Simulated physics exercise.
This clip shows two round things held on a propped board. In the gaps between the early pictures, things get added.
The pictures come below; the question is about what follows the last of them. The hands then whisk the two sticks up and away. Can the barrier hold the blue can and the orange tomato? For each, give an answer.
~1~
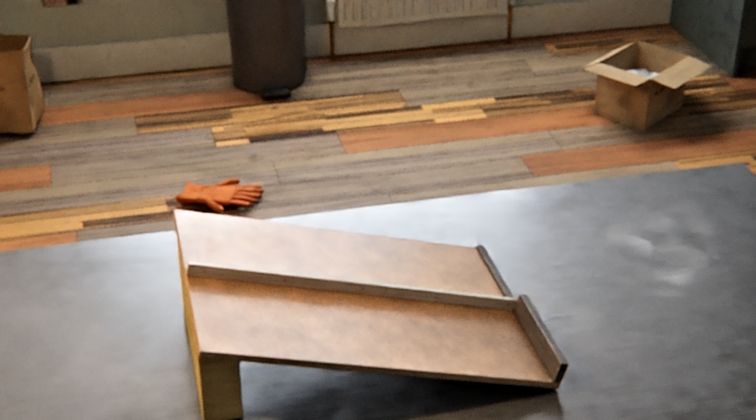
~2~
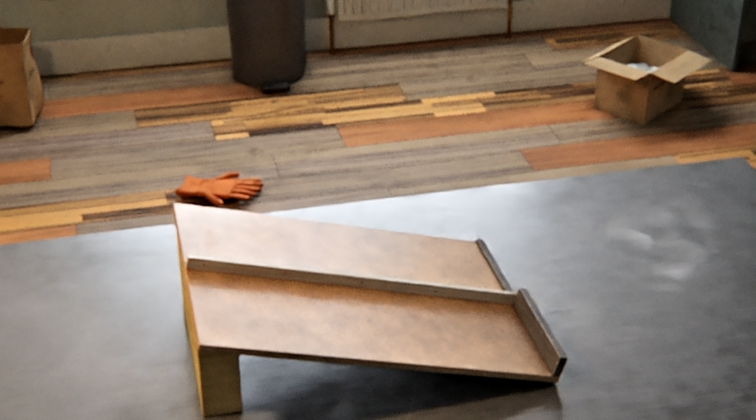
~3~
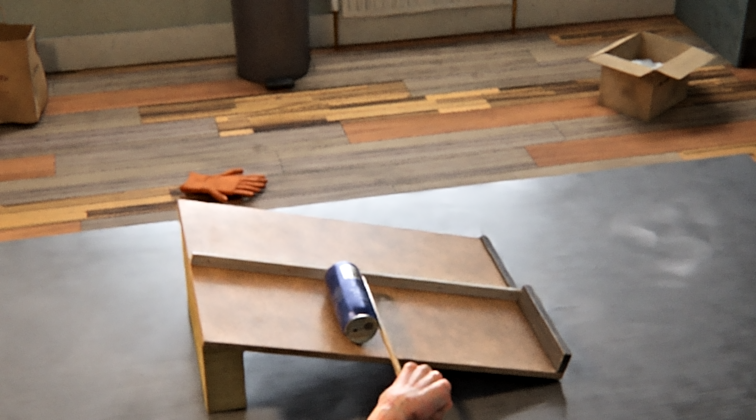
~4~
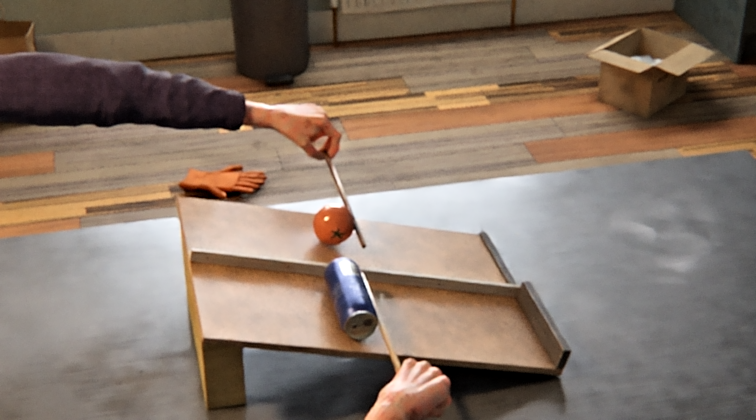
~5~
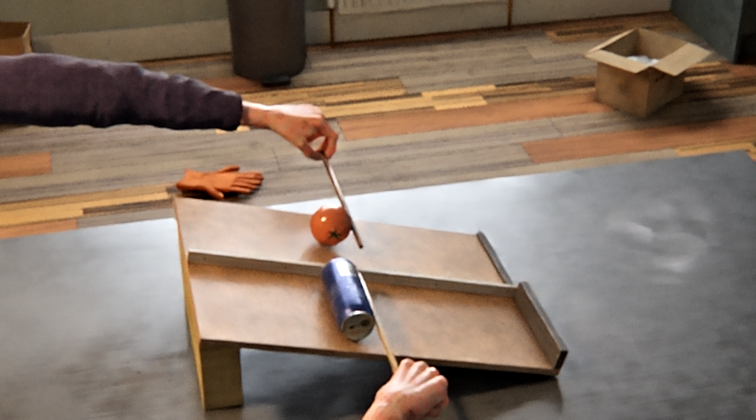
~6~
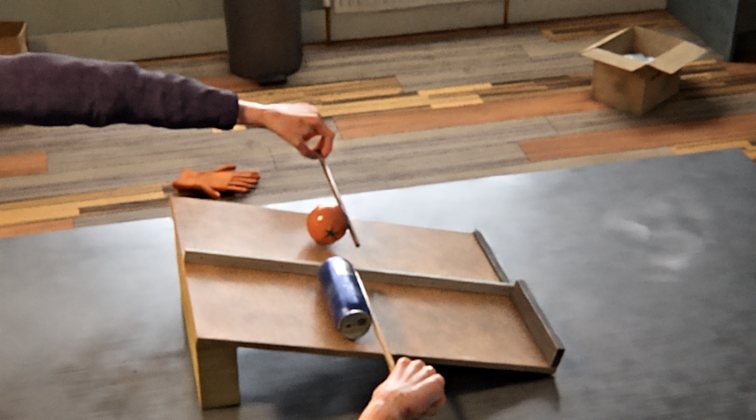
What happens is the blue can is kept back; as for the orange tomato, it gets past.
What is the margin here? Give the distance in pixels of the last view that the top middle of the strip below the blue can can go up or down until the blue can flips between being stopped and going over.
Down, by around 8 pixels.
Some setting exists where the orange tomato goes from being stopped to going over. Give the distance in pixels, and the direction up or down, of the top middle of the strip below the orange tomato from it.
Up, by 8 pixels.
Then, 0.54 s on from there, blue can rolling on the board near (478, 310); orange tomato rolling on the board near (459, 240).
Then, 1.08 s on from there, blue can resting against the strip near (518, 314); orange tomato off the board near (715, 224).
In the end, the blue can is held by the strip, near (518, 314); the orange tomato goes over the end.
